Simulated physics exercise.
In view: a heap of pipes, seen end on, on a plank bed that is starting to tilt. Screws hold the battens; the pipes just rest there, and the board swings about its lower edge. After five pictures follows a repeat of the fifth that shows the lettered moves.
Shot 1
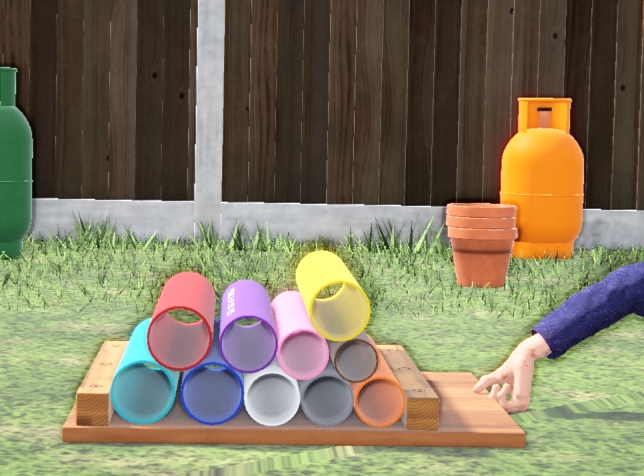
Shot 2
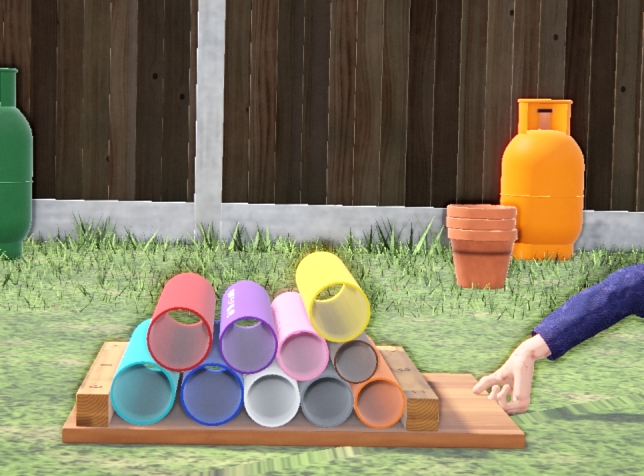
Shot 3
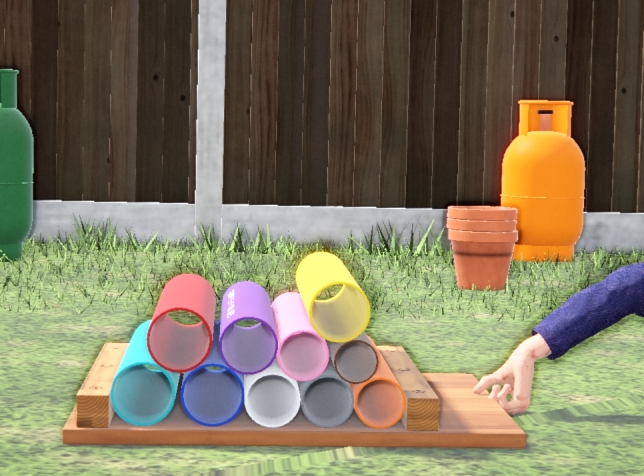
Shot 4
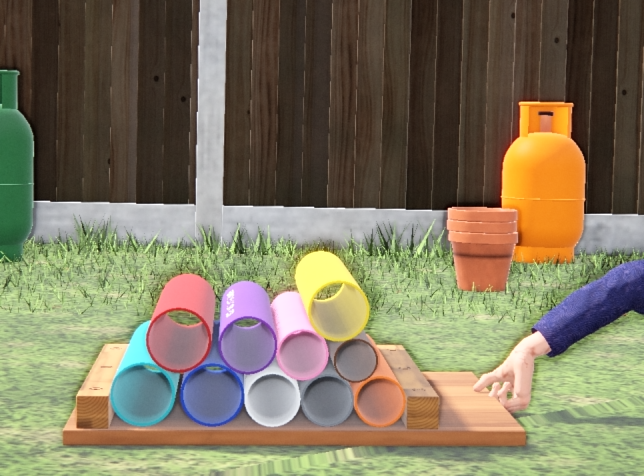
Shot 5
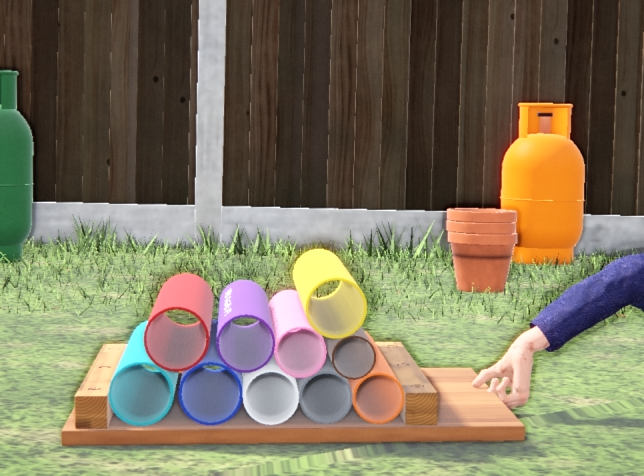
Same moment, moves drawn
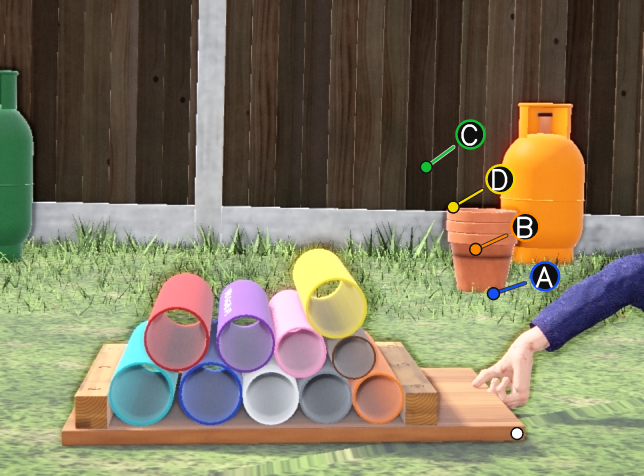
Hand touching the right end of a plank bed stacked with colourful pipes on grass, the pipes shifting very slightly left.
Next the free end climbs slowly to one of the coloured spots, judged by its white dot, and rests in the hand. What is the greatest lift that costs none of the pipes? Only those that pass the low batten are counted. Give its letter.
Lift it to B and no more.
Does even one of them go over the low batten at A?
At A: No.
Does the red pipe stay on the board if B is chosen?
The red pipe: Yes.
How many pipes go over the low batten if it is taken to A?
The count is none.
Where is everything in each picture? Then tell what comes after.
The first picture shows grey pipe (327, 400); orange pipe (380, 402); brown pipe (356, 360).
The second picture shows brown pipe (356, 362); pink pipe (303, 355).
The third picture shows board (290, 390); orange pipe (380, 403); purple pipe (248, 345).
The fourth picture shows board (290, 390); turquoise pipe (143, 394); blue pipe (212, 395).
The fifth picture shows board (289, 388); turquoise pipe (141, 394); blue pipe (211, 393).
On the copy, A at (494, 294); B at (476, 250); C at (427, 167); D at (453, 207); the white dot at (517, 434).
On B. First, board at 16°.
Then, board at 26°.
Finally, board at 26°, none over the low batten.
By contrast, A none over the low batten; C five over the low batten; D four over the low batten (pink, yellow, red, purple).
